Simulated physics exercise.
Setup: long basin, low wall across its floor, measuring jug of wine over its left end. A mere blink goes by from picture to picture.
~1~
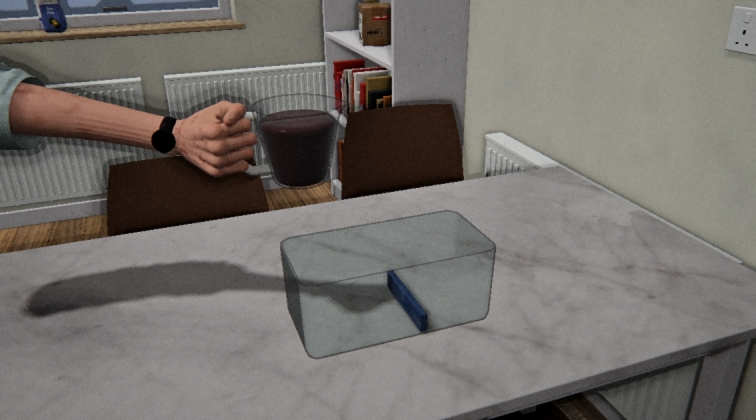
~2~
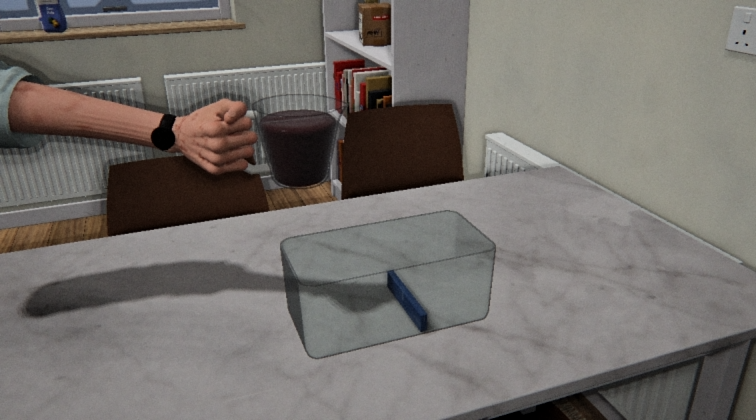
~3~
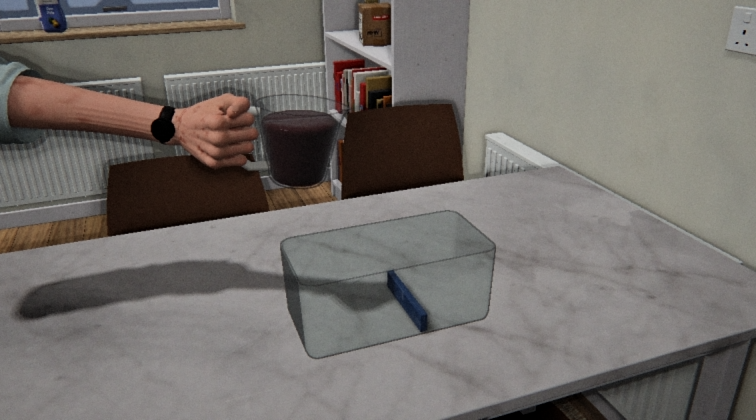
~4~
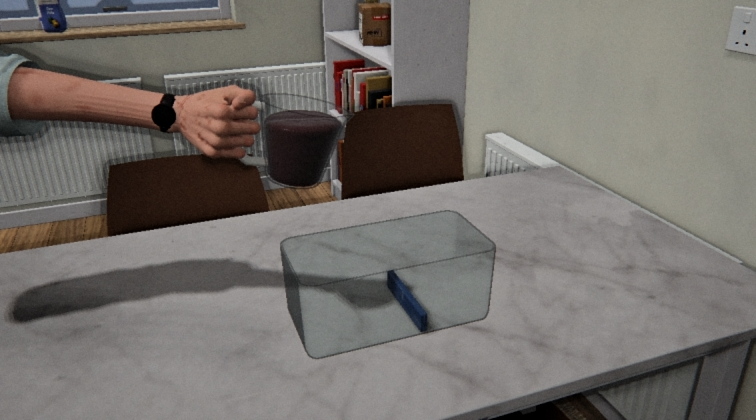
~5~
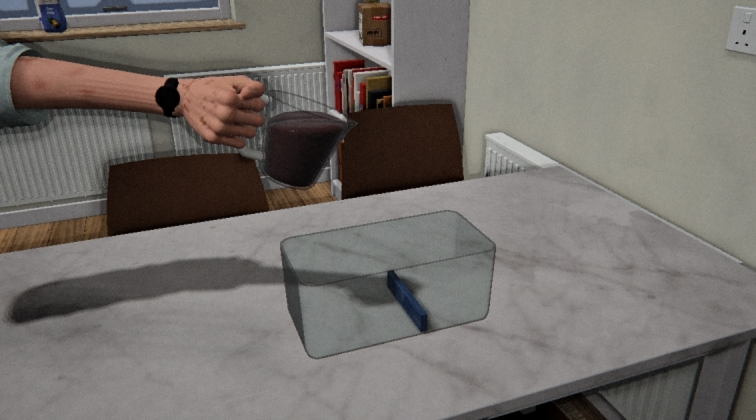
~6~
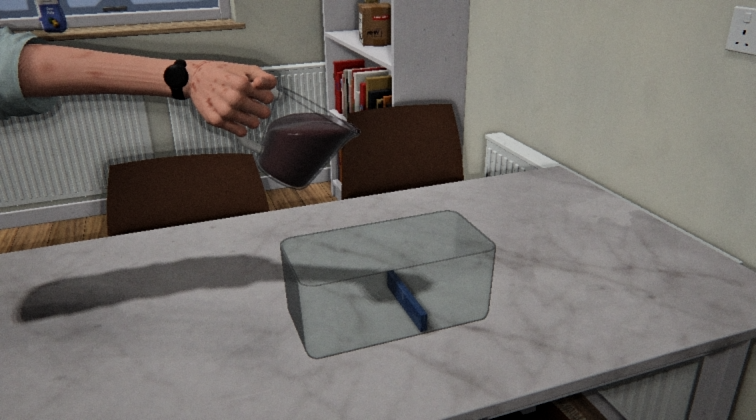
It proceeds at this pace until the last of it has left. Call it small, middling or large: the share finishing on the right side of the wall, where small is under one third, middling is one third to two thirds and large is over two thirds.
Small.
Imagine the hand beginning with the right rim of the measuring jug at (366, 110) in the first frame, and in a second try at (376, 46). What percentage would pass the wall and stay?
It comes out at around 40 percent and then around 70 percent.
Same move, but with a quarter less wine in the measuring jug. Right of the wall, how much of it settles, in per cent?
Estimate: Around 10 per cent.
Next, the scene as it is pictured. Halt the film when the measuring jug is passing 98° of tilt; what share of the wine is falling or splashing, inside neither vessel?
Roughly 40 in a hundred.
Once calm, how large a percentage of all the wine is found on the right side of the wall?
20 in a hundred.
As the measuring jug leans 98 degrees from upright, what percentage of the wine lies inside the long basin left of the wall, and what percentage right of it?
Left: Roughly 15 %; right: Roughly 10 %.
A moment on, the measuring jug is tipped on its side and 40 per cent is still to pour, 14 is left of the wall and 8 right of it.
Next, the measuring jug is tipped right over and 3 per cent is still to pour, 70 is left of the wall and 16 right of it.
Then the measuring jug is tipped right over and 0 per cent is still to pour, 73 is left of the wall and 21 right of it.
Later the measuring jug is tipped right over and 0 per cent is still to pour, 74 is left of the wall and 22 right of it.
In the end 74 per cent lies left of the wall, 22 right of it and 5 outside.
